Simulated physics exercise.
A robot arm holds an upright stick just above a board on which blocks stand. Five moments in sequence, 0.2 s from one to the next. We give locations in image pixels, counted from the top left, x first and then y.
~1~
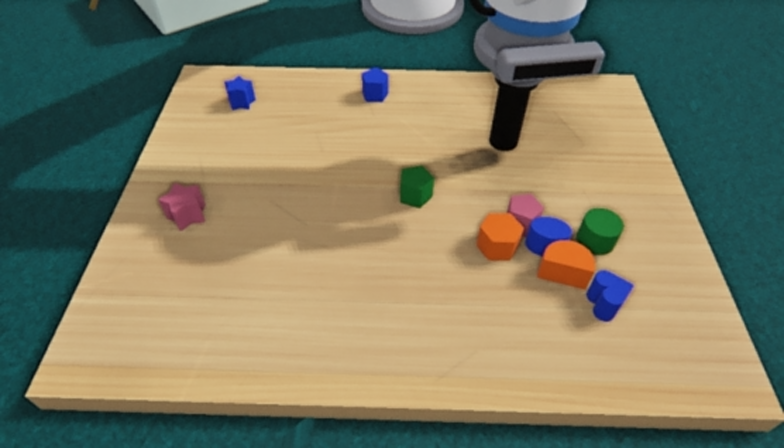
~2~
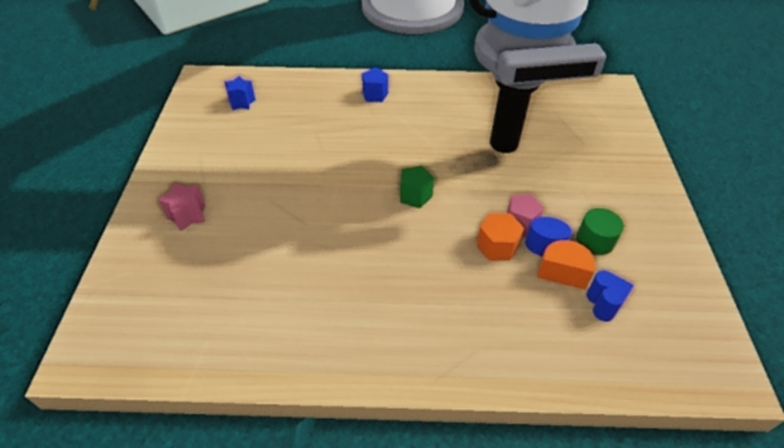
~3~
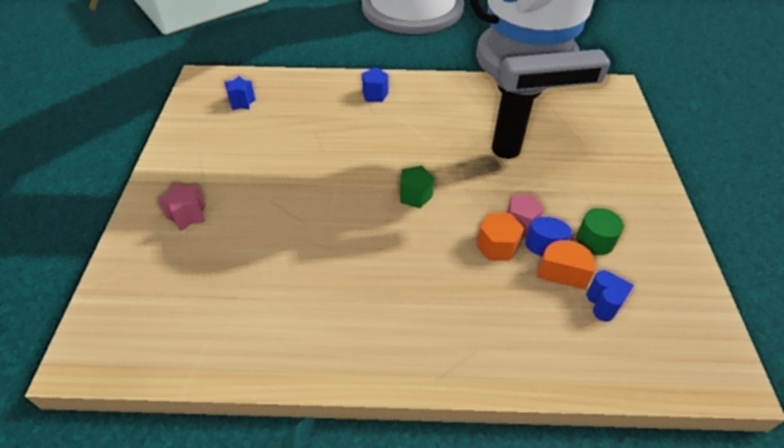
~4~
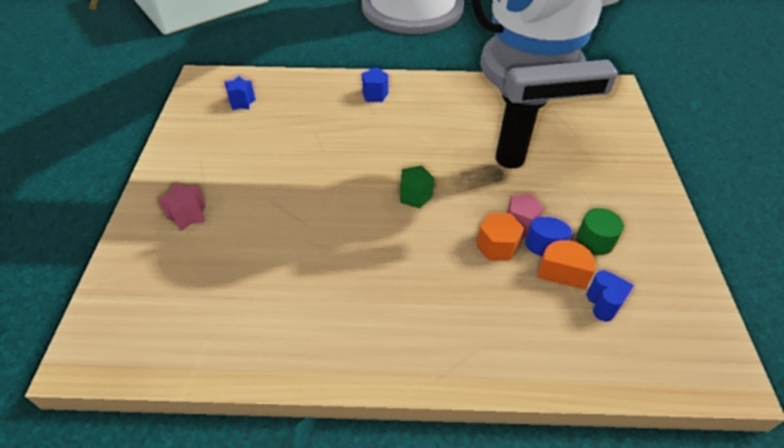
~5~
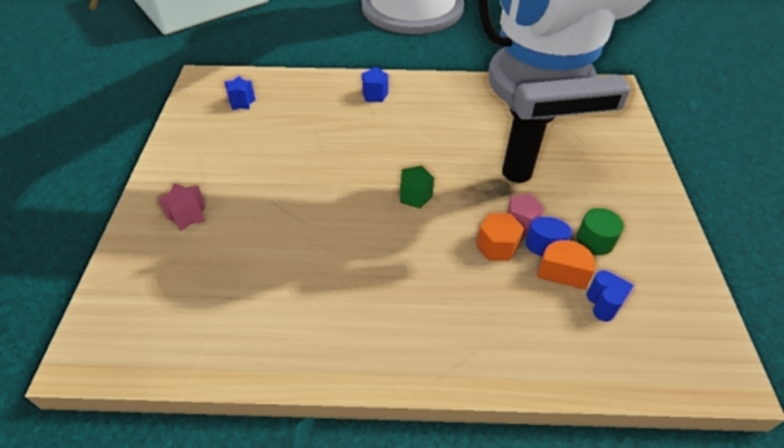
A robot arm holding an upright black stick stays almost still at first above the upper right of a wooden board. The stick then moves slowly downward and slightly right, drawing close to the pink pentagon beside the orange, blue and green blocks, while every block stays in place.
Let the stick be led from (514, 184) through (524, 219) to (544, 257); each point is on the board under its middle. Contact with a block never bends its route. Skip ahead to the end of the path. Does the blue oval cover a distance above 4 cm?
Yes - that is the case.
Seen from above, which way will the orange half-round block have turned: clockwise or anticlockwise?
The block turns counter-clockwise.
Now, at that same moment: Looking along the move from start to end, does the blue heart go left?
Going by the path, yes.
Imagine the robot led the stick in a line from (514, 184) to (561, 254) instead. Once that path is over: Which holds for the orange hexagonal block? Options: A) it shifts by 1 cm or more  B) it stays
That would be A.
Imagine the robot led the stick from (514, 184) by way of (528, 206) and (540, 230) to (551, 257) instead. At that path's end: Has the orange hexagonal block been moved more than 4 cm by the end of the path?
No - that is not the case.
The first path, step by step. One third of the way, stick at (523, 196); pink pentagon at (525, 211), turned 15° clockwise.
Two thirds of the way, stick at (533, 221); orange hexagonal block at (488, 240), turned 20° clockwise; pink pentagon at (522, 234), turned 55° clockwise; blue oval at (553, 244), turned 80° anticlockwise; orange half-round block at (586, 267); blue heart at (629, 298), turned 15° anticlockwise.
At the end, stick at (548, 247); orange hexagonal block at (484, 243), turned 35° clockwise; pink pentagon at (522, 251), turned 85° clockwise; blue oval at (554, 267), turned 45° anticlockwise; orange half-round block at (590, 283), turned 40° anticlockwise; blue heart at (638, 301).
